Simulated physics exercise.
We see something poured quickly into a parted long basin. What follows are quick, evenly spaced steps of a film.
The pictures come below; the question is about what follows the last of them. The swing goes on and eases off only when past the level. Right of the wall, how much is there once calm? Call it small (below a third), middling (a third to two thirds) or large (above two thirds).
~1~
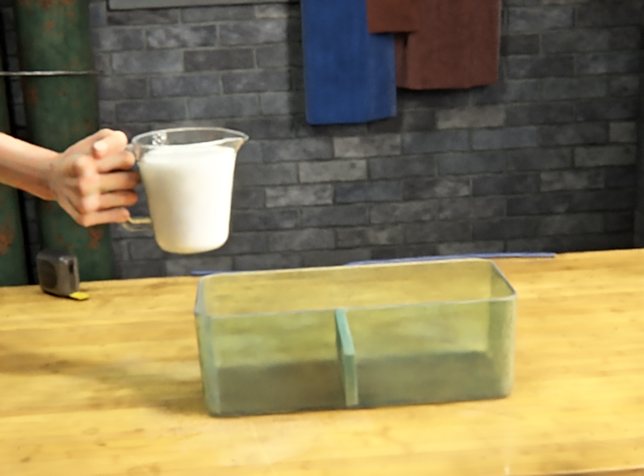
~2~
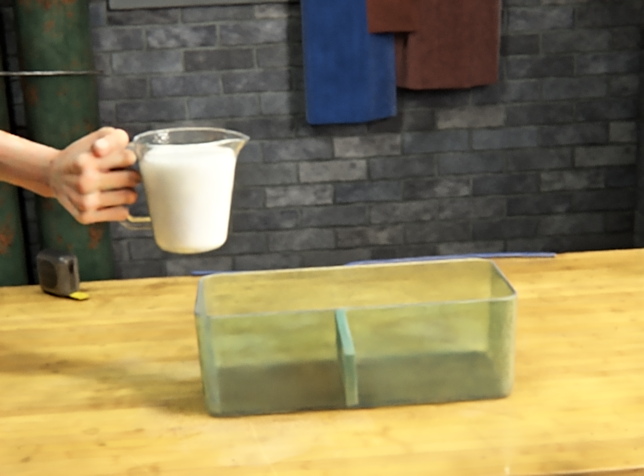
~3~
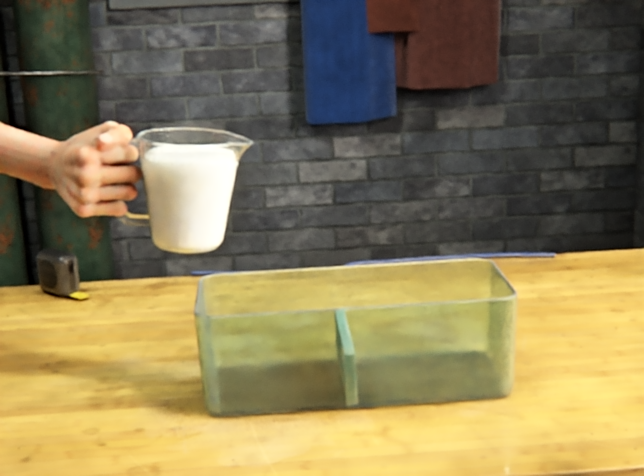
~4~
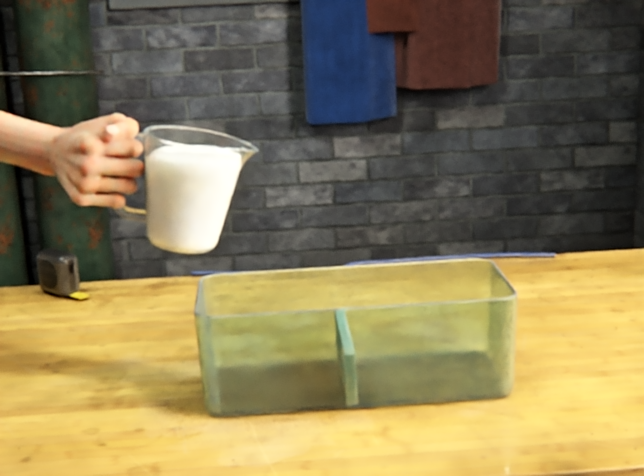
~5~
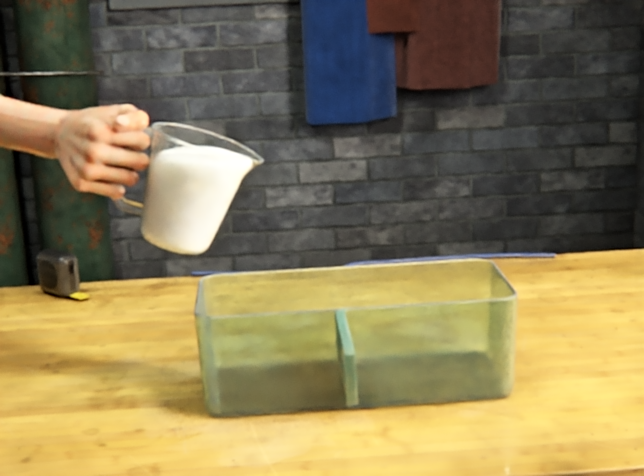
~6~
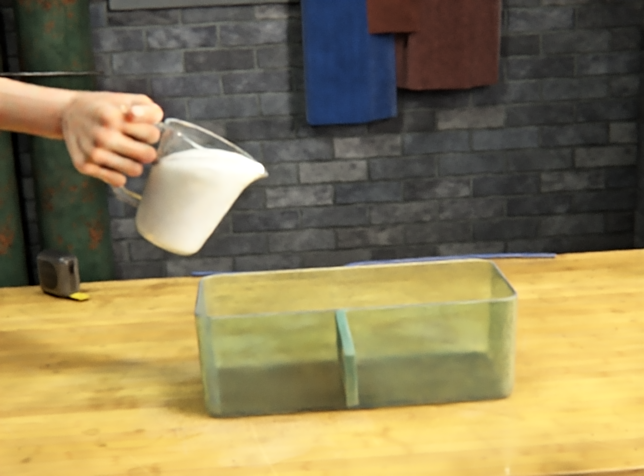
Small.
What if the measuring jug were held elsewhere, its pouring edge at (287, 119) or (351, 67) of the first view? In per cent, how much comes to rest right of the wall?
In order, roughly 80 percent and 90 percent.
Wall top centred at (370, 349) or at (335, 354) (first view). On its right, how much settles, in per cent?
About 10 % for the first and about 25 % for the second.
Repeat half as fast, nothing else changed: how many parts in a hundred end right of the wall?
It comes to some 5 per cent.
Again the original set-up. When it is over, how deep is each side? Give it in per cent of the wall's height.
Left: About 40; right: About 0.
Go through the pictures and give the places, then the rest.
The first picture shows tilt 0°; pouring edge (248, 136); surface from (140, 155) to (234, 151); the long basin's rim runs from (198, 297) to (504, 278); the wall's top is at (344, 333).
The second picture shows tilt 1°; pouring edge (249, 137); surface from (141, 154) to (234, 151).
The third picture shows tilt 5°; pouring edge (253, 141); surface from (144, 152) to (236, 153).
The fourth picture shows tilt 12°; pouring edge (258, 149); surface from (147, 153) to (241, 156).
The fifth picture shows tilt 20°; pouring edge (263, 160); surface from (152, 159) to (250, 158).
The sixth picture shows tilt 30°; pouring edge (268, 173); surface from (151, 169) to (261, 163).
A moment on, the measuring jug is tipped on its side and 57 per cent is still to pour, 19 is left of the wall and 1 right of it.
Next, the measuring jug is tipped on its side and 17 per cent is still to pour, 66 is left of the wall and 2 right of it.
Then the measuring jug is tipped on its side and 3 per cent is still to pour, 89 is left of the wall and 3 right of it.
Later the measuring jug is tipped on its side and 0 per cent is still to pour, 94 is left of the wall and 3 right of it.
In the end 94 per cent lies left of the wall, 3 right of it and 2 outside.
